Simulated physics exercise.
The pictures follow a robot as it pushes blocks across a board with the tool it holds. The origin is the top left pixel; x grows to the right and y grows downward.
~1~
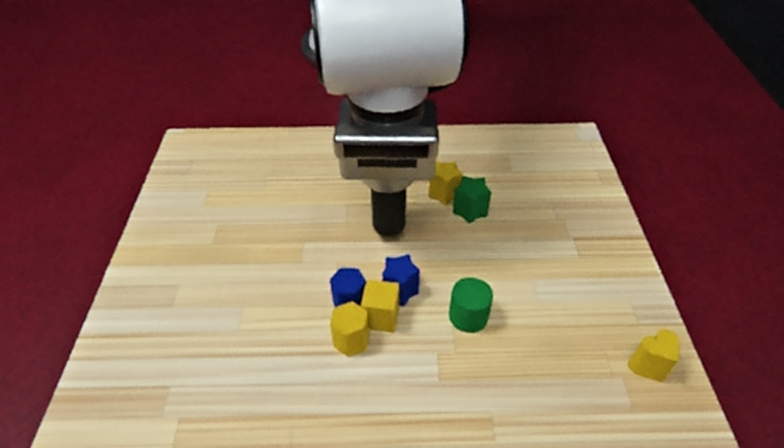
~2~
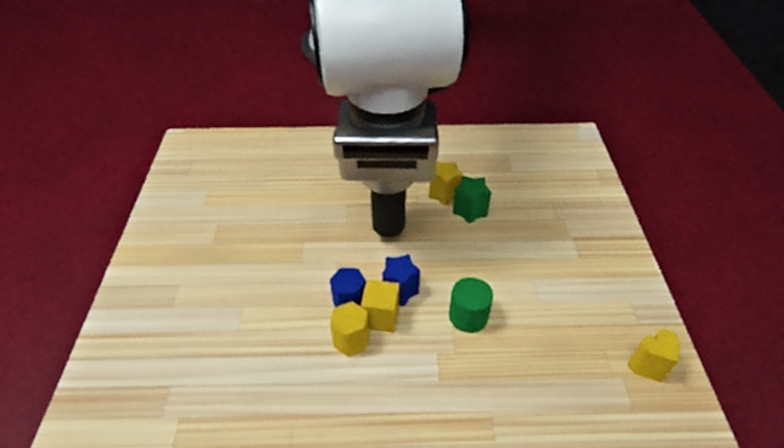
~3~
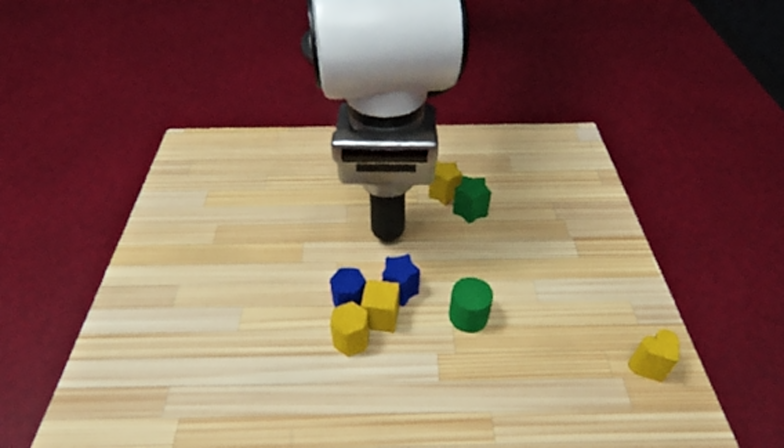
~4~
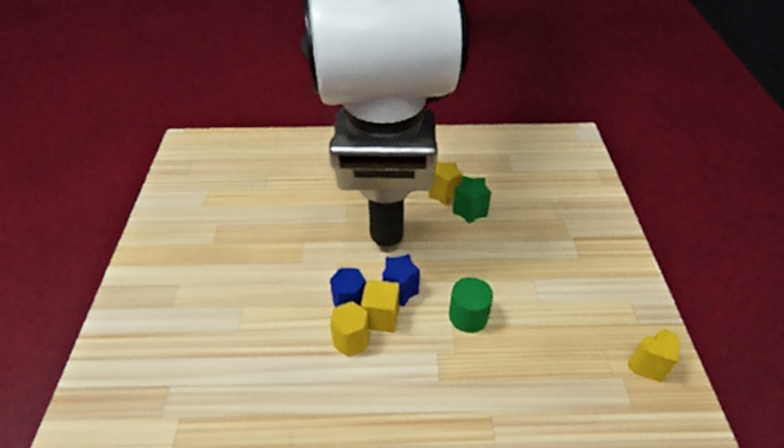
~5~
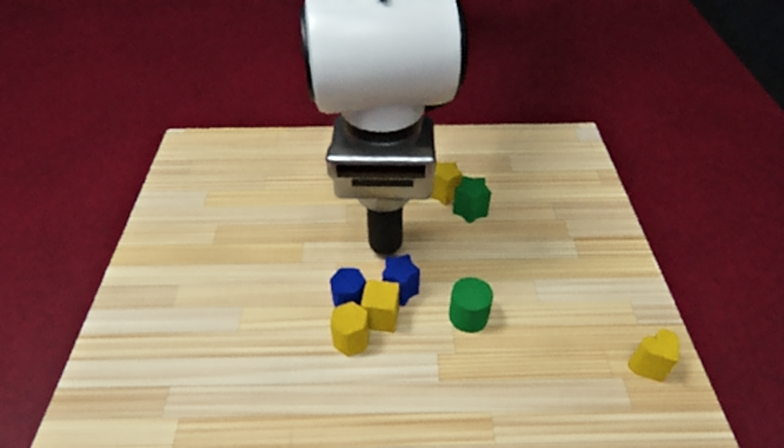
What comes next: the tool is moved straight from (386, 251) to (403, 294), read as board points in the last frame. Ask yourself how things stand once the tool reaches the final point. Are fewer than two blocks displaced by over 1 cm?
No, that is not what happens.
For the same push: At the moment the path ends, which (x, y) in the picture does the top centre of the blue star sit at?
Its top middle: (418, 296).
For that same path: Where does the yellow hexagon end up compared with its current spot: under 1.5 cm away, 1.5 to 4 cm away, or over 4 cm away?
By the end of the path, it will have gone short of 1.5 cm.
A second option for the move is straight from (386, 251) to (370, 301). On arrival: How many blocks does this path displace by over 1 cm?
Blocks displaced: At least 3.
What follows on the original path. Halfway along, tool at (394, 264); blue star at (403, 273).
At the end, tool at (403, 286); blue hexagon still; yellow hexagon still; yellow four-sided block at (382, 308), turned 50° clockwise; blue star at (418, 296), turned 15° anticlockwise.
